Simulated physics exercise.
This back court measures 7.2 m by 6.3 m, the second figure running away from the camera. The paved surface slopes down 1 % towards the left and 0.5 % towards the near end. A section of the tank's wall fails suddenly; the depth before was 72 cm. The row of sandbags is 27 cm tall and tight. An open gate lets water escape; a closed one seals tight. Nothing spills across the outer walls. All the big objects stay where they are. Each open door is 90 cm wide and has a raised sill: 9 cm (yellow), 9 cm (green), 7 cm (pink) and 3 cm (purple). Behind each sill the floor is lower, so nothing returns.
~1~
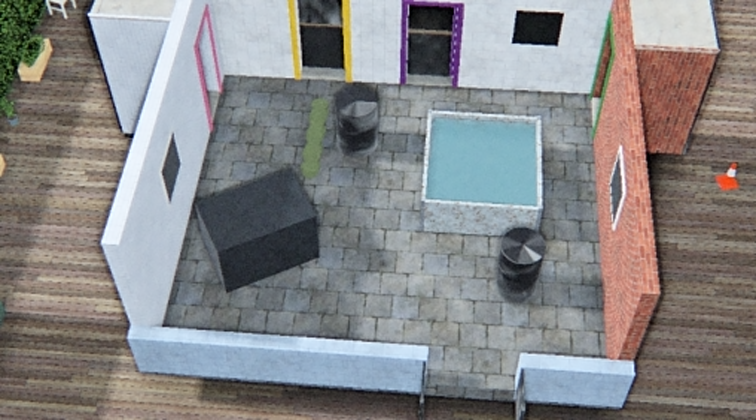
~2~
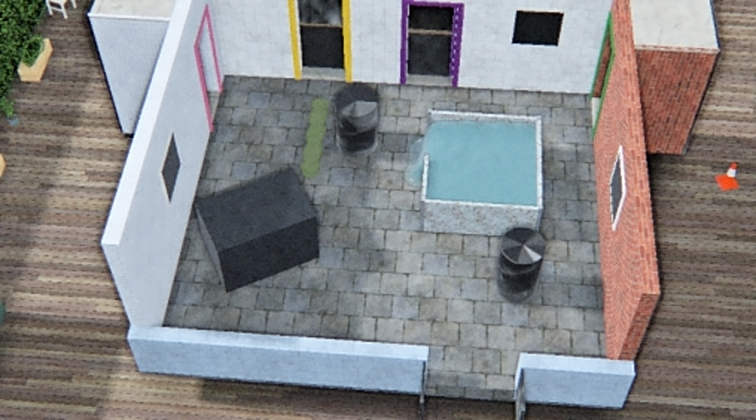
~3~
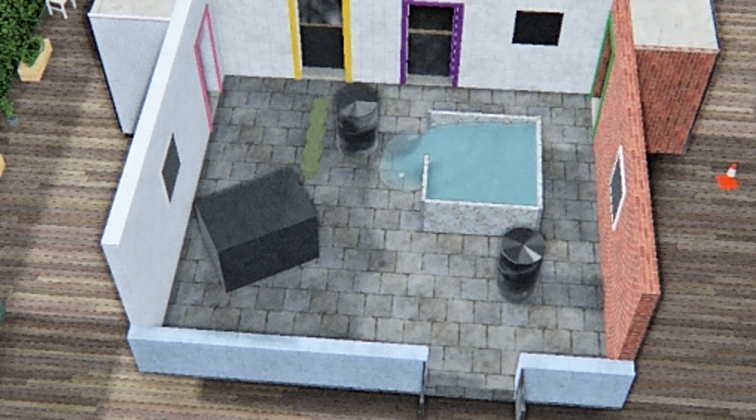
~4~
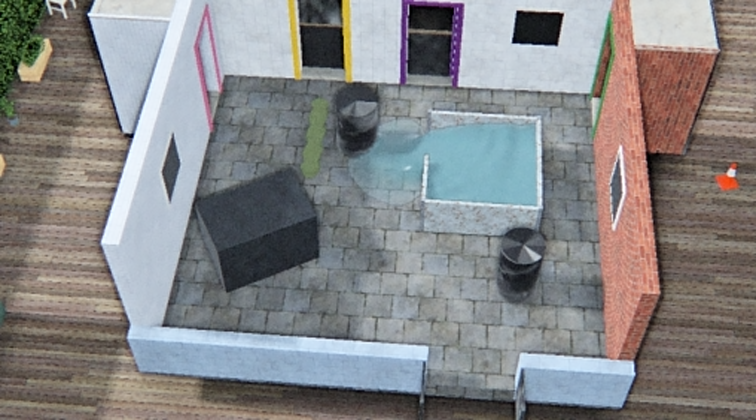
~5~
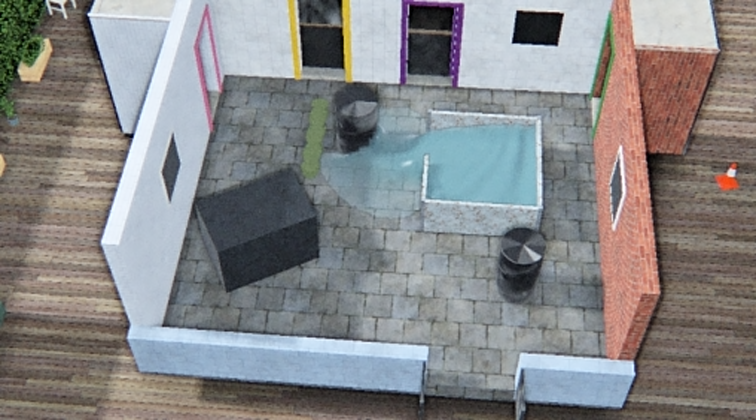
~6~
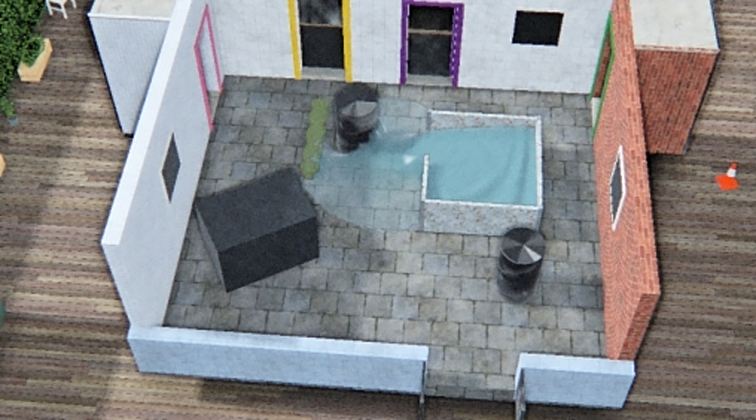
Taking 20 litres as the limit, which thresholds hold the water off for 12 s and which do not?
Door by door: At the yellow door it goes over the limit; at the green door it stays under the limit; at the pink door it exceeds the limit; at the purple door it goes over the limit.
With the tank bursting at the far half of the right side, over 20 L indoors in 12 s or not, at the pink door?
Against that limit: Pink past it.
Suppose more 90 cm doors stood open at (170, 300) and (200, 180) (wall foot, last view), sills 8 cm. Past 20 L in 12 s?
In that order: Below, over.
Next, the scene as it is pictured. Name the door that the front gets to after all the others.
Last comes the green one.
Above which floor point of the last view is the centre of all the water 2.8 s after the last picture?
At about (385, 182).
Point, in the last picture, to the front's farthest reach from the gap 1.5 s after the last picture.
At about (168, 304).
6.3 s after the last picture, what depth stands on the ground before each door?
Depths in cm: Yellow 9, green 4, pink 12, purple 6.
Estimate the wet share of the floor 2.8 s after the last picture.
About 60 per cent.
Then, 0.7 s after the last picture water covers 20 % of the floor and is deepest (52 cm) near (381, 152); yellow door 12 cm at the sill, 0 L in, green door not reached, pink door not reached, purple door not reached.
Then, 1.5 s after the last picture water covers 30 % of the floor and is deepest (40 cm) near (381, 152); yellow door 18 cm at the sill, 18 L in, green door not reached, pink door not reached, purple door 11 cm at the sill, 15 L in.
Then, 2.8 s after the last picture water covers 60 % of the floor and is deepest (30 cm) near (381, 152); yellow door 13 cm at the sill, 53 L in, green door not reached, pink door 16 cm at the sill, 30 L in, purple door 9 cm at the sill, 53 L in.
Then, 6.3 s after the last picture water covers 85 % of the floor and is deepest (16 cm) near (302, 217); yellow door 9 cm at the sill, 70 L in, green door 4 cm at the sill, 0 L in, pink door 12 cm at the sill, 117 L in, purple door 6 cm at the sill, 100 L in.
Then, 11.3 s after the last picture water covers 95 % of the floor and is deepest (12 cm) near (157, 351); yellow door 7 cm at the sill, 72 L in, green door 2 cm at the sill, 0 L in, pink door 10 cm at the sill, 152 L in, purple door 3 cm at the sill, 112 L in.
